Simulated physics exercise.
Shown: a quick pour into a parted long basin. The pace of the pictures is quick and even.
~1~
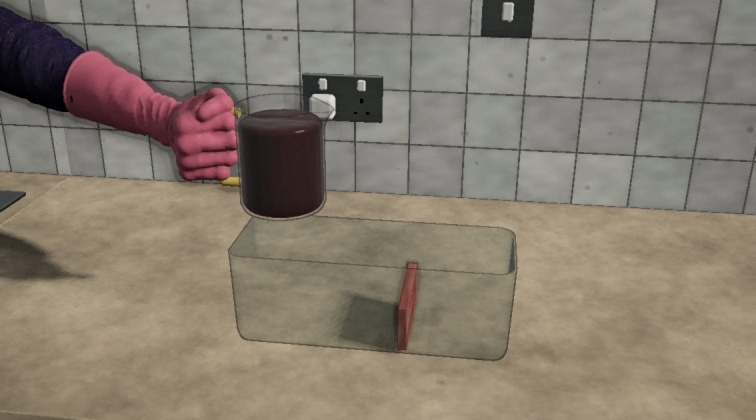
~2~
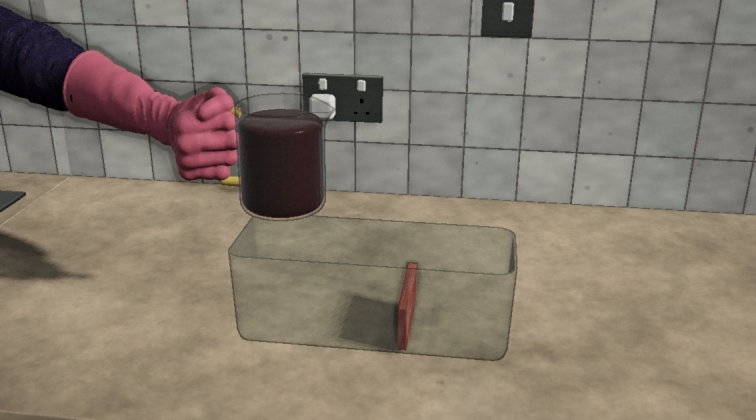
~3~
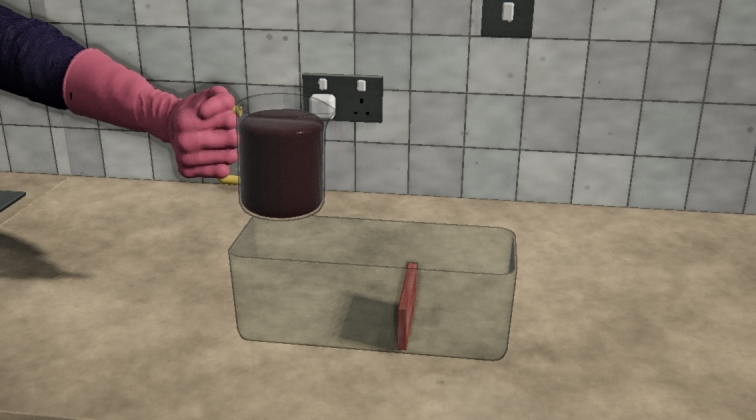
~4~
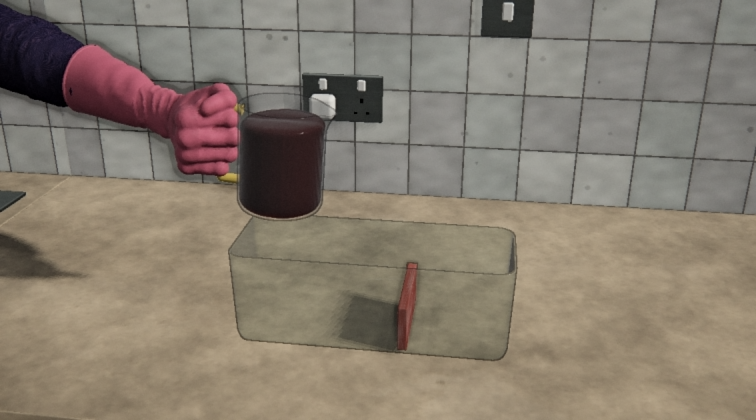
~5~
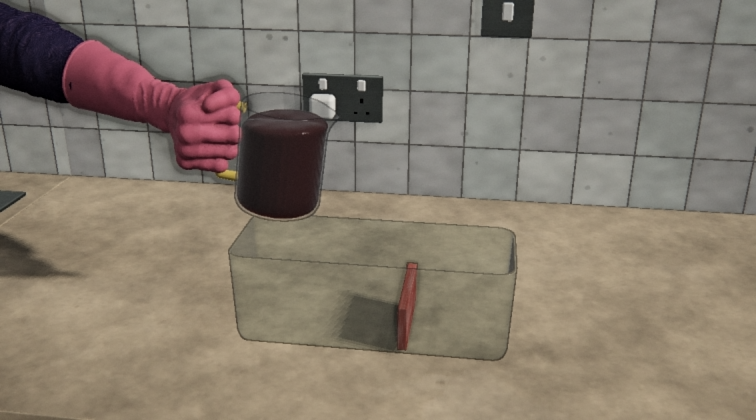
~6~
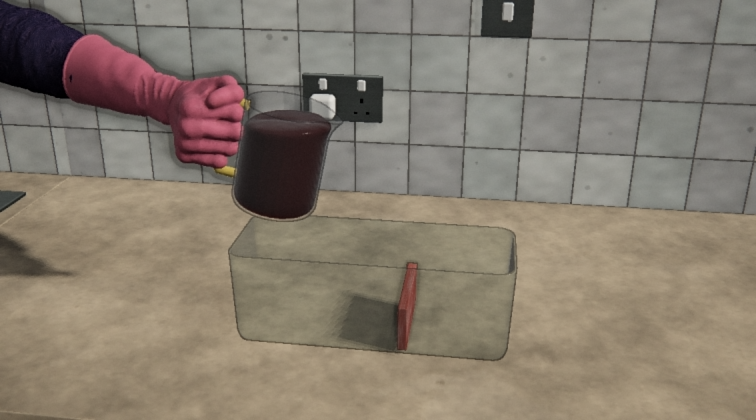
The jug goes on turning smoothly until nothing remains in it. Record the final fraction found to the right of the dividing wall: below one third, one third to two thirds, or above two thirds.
Final fraction right of the wall: Below one third.
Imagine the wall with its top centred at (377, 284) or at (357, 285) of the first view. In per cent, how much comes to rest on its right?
First try close to 70 percent, second try close to 90 percent.
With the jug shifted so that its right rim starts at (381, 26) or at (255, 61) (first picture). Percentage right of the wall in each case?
Near 90 in a hundred first, near 5 in a hundred second.
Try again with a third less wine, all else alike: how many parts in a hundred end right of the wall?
0 per cent or so.
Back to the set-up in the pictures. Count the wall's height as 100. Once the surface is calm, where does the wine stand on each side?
About 50 per cent on the left and 10 per cent on the right.
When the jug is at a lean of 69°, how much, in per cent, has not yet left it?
About 80 per cent.
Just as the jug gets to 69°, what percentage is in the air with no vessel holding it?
15 %.
A moment on, the jug is tipped part way and 81 per cent is still to pour, 5 is left of the wall and 1 right of it.
Next, the jug is tipped right over and 24 per cent is still to pour, 50 is left of the wall and 13 right of it.
Then the jug is tipped right over and 1 per cent is still to pour, 83 is left of the wall and 14 right of it.
Later the jug is tipped right over and 0 per cent is still to pour, 85 is left of the wall and 14 right of it.
At rest 85 per cent lies left of the wall, 14 right of it and 2 outside.
